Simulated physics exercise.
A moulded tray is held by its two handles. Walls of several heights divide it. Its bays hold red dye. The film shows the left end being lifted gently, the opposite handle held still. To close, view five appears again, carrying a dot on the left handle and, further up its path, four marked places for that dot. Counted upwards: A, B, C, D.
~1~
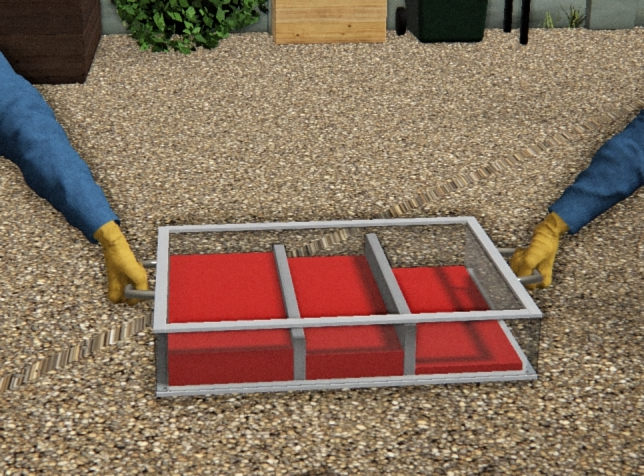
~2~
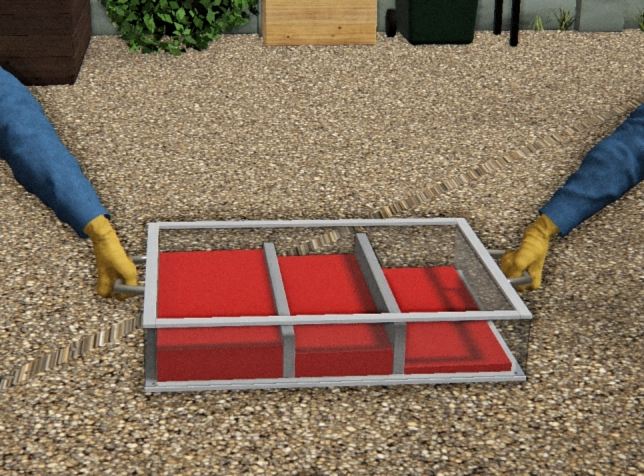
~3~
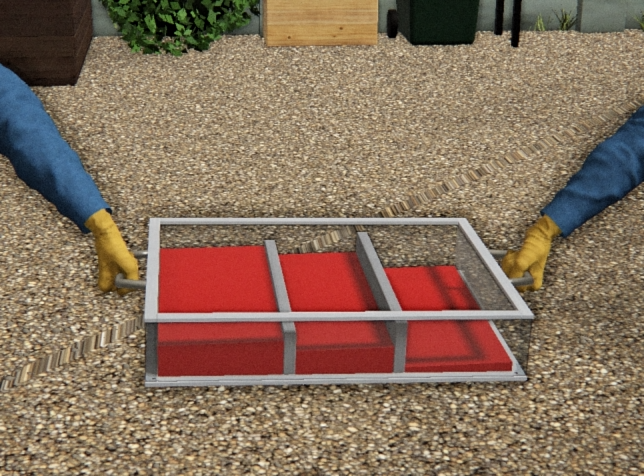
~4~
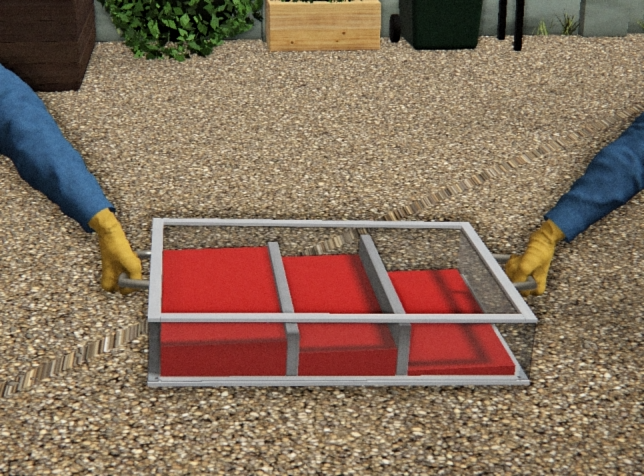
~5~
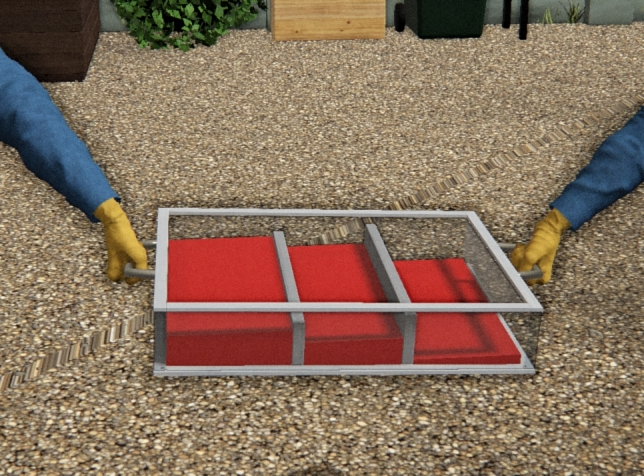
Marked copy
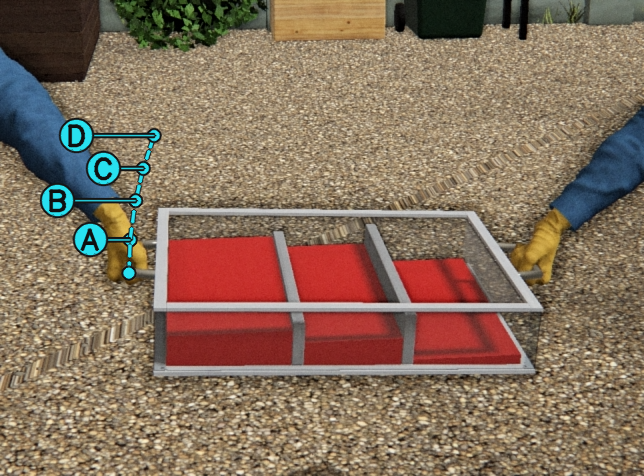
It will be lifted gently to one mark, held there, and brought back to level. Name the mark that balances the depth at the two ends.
D.
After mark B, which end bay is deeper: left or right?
The left one.
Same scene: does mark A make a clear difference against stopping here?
No, it changes little.
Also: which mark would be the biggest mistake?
A it is.
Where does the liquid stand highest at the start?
That is the left bay.
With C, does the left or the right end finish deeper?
The left end bay.
In cyan, A at (130, 239); B at (135, 200); C at (143, 168); D at (154, 135).
Choosing A, the left end bay stands much deeper than the other; nothing spills.
Choosing B, the left end bay stands much deeper than the other; nothing spills.
Choosing C, the left end bay stands much deeper than the other; nothing spills.
Choosing D, the two end bays stand about equally deep; nothing spills.
